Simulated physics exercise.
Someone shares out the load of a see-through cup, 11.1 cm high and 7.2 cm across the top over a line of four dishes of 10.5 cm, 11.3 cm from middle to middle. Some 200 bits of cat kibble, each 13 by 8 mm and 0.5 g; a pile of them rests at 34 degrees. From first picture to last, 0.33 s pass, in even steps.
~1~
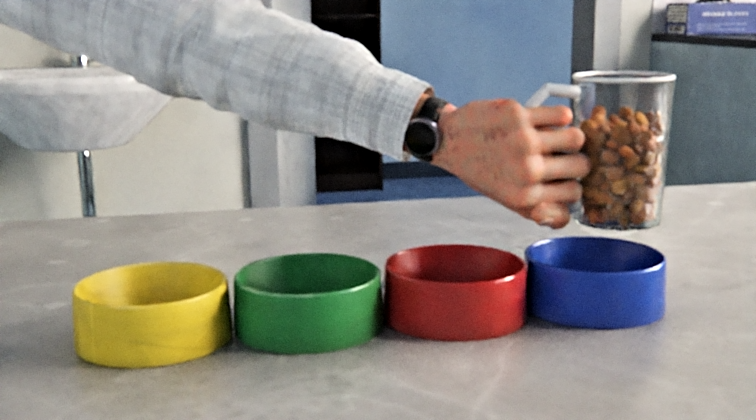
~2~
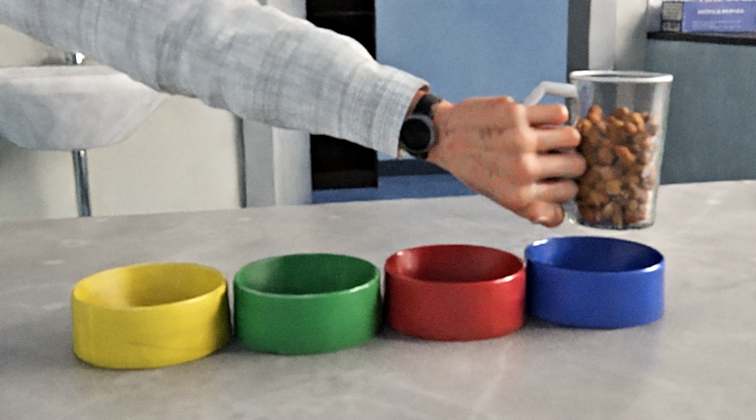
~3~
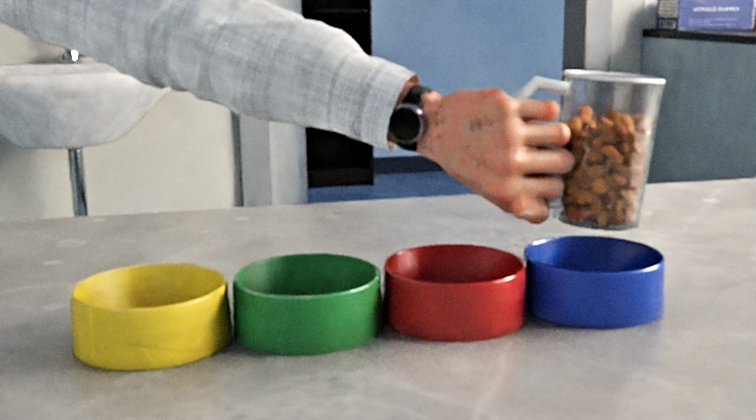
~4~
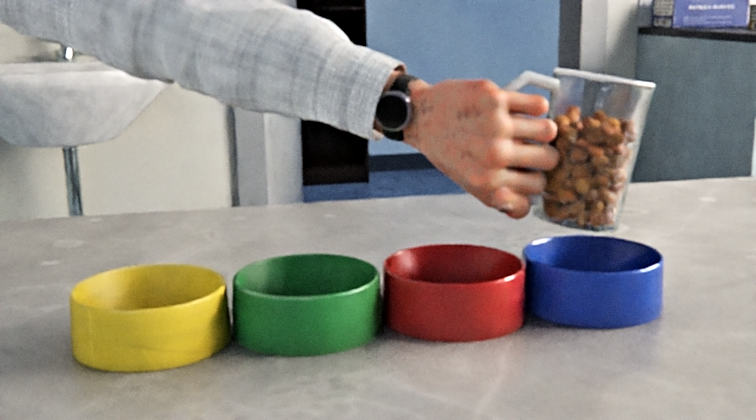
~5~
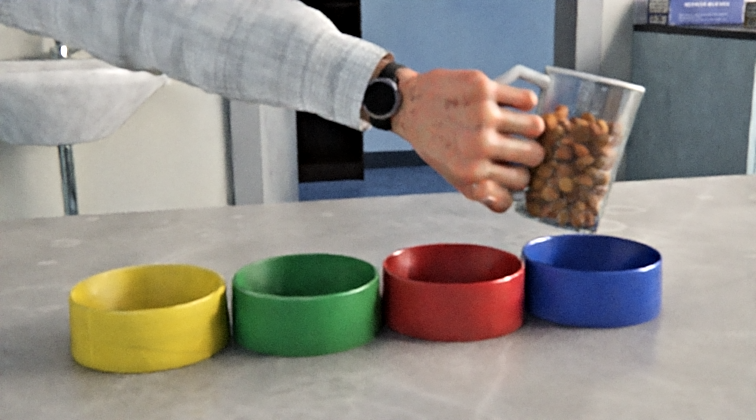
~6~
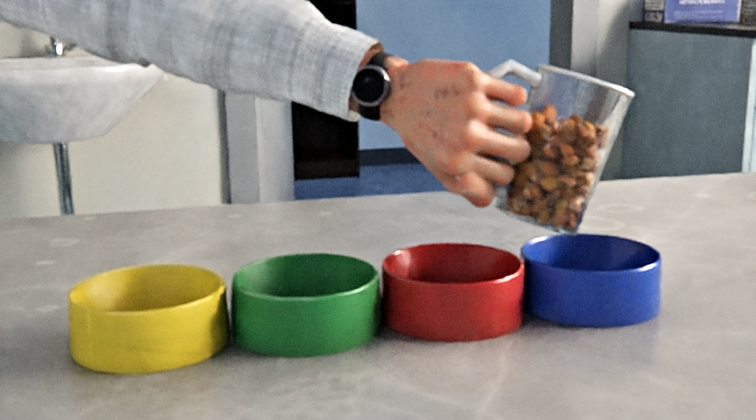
A hand moves a clear cup of brown pieces left above colored bowls, tilting it rightward.
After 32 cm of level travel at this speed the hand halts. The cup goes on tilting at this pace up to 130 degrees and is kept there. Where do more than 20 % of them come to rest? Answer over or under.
Red under, blue under, green over, yellow under, counter under.
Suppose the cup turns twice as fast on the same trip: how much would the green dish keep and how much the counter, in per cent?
Green 0, counter 0.
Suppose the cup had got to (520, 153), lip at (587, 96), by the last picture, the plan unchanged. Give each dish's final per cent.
Red 0; blue 0; green 100; yellow 0.
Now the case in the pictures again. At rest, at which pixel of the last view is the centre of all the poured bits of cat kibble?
Around (295, 304).
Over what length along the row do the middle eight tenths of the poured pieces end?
Some 7 cm.
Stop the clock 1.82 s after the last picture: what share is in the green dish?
Near 95 per cent so far.
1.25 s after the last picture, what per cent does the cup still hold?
Roughly 95 per cent.
Then, 0.75 s after the last picture, tilt 73 degrees; cup holds 100 %.
Then, 1.25 s after the last picture, tilt 109 degrees; cup holds 95 %, green 5 %.
Then, 1.82 s after the last picture, tilt 130 degrees; cup holds 0 %, red 5 %, green 95 %.
In the end, red 5 %, blue 0 %, green 95 %, yellow 0 %, counter 0 %.
